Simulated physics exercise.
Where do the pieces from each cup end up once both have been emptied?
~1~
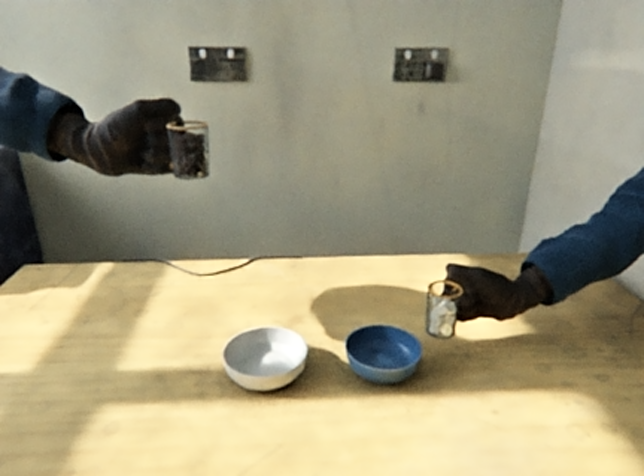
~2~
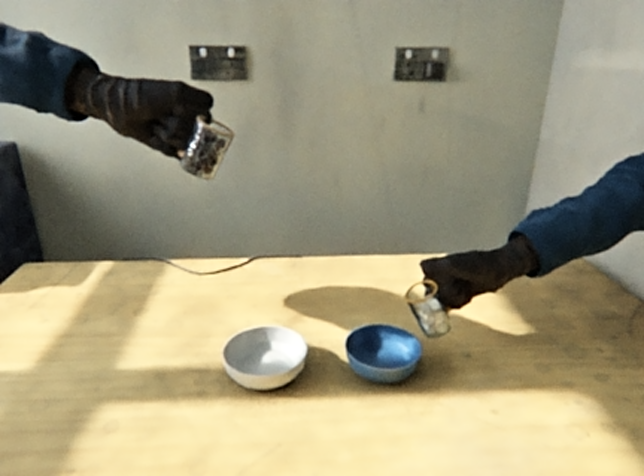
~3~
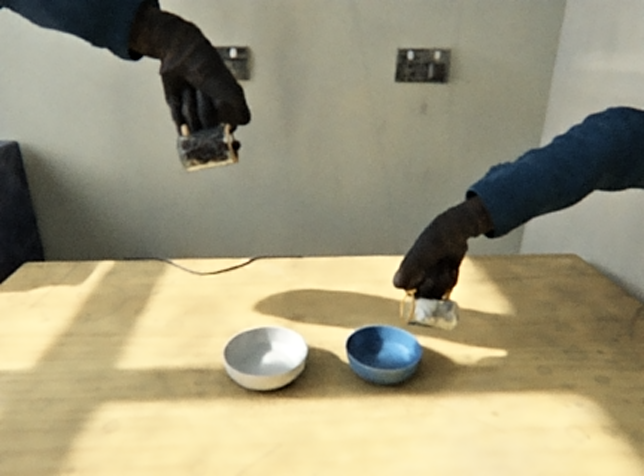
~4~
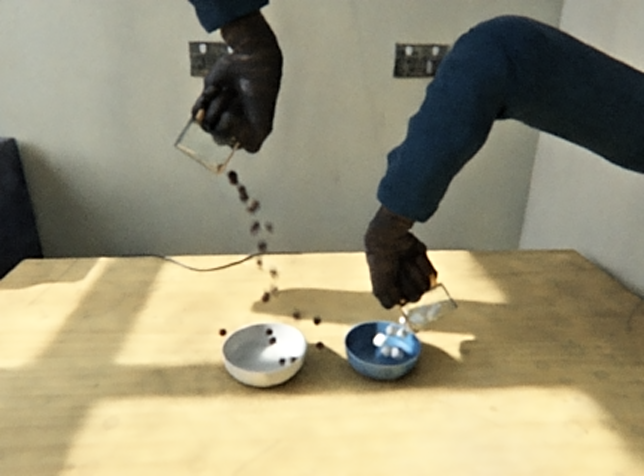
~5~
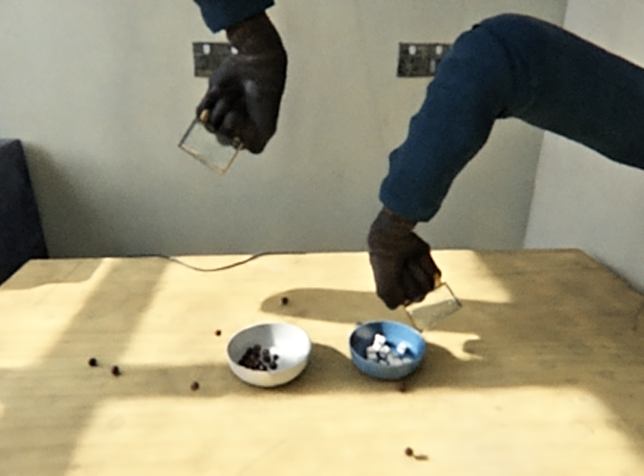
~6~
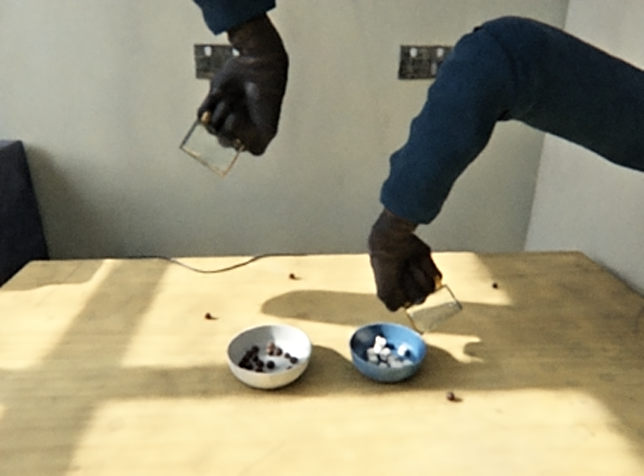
Many of the dark beads land in the white bowl but others end up scattered on the table around it. The pale pieces all end up inside the blue bowl.
